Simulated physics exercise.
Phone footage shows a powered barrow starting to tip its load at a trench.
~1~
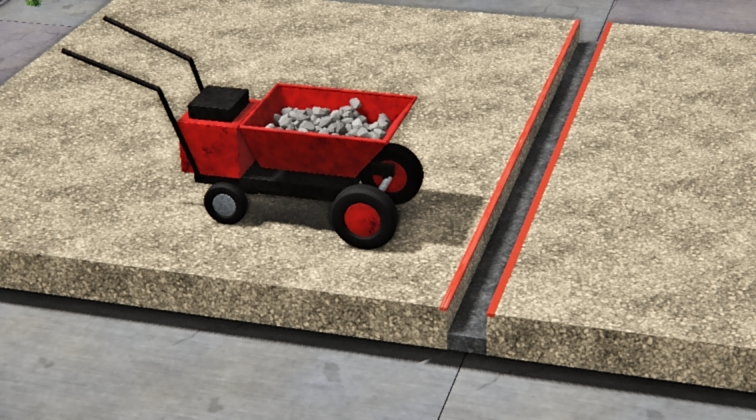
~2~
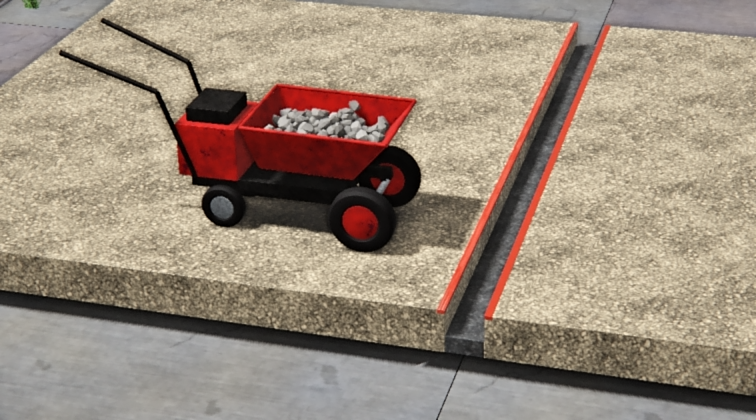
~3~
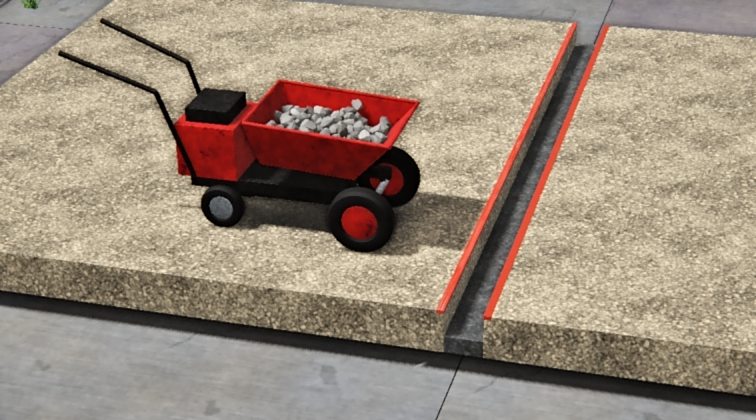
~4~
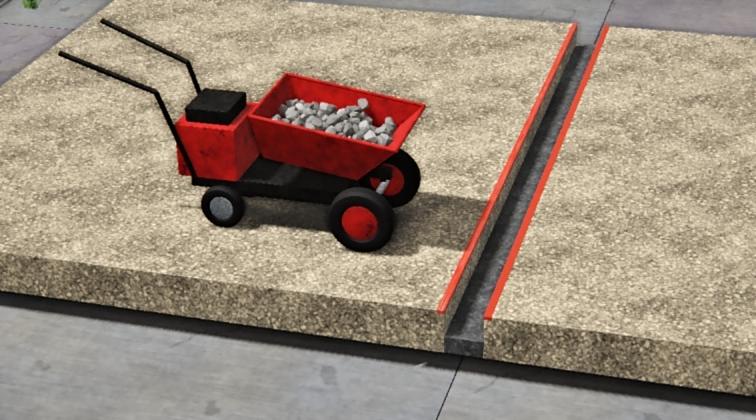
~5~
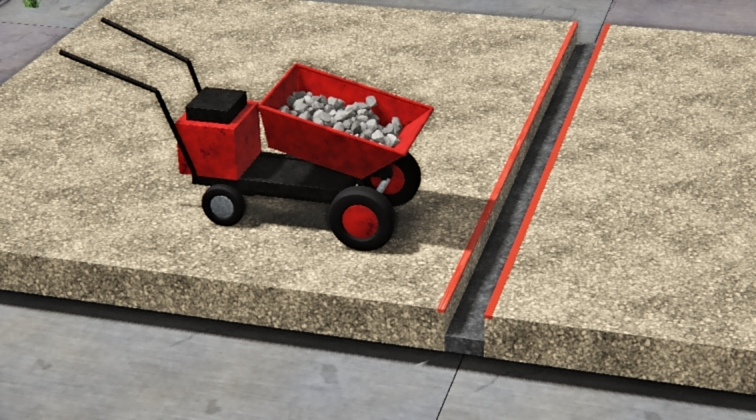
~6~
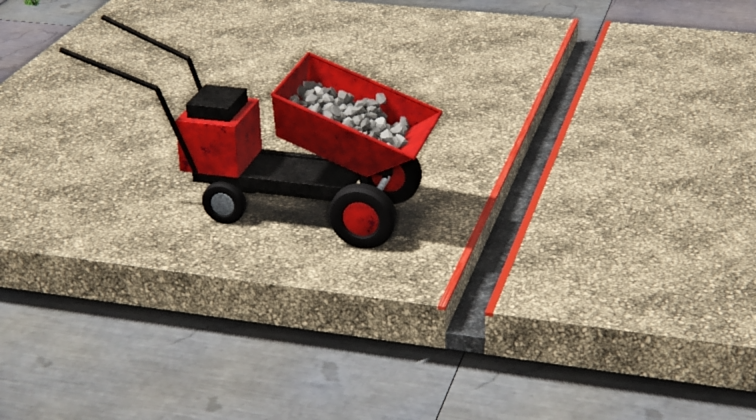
On a speckled, sandy-coloured slab beside a narrow trench edged in red, a red powered barrow holding grey broken stones stays in place while its skip gradually tilts, the back rising and the front lip dipping toward the right.
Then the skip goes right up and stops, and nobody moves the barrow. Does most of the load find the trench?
The bulk.
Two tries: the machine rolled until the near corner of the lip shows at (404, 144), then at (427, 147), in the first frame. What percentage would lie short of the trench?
You'd get around 0 in a hundred, then 0 in a hundred.
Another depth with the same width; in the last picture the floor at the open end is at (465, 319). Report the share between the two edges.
The share would be around 50 per cent.
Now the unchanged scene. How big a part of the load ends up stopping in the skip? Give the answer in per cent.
Roughly 0 percent.
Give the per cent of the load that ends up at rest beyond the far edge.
Result: Close to 15 %.
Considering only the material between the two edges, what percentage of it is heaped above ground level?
My guess is some 20 per cent.
Soon, skip tipped steeply; all in the skip.
A while on, skip tipped right over; most in the skip; a stray few short of the trench; a small part in or heaped over the trench; a stray few falling.
Towards the end, skip tipped right over; a small part in the skip; a small part short of the trench; most in or heaped over the trench; a small part beyond it.
Finally, skip tipped right over; a small part short of the trench; most in or heaped over the trench; a small part beyond it.
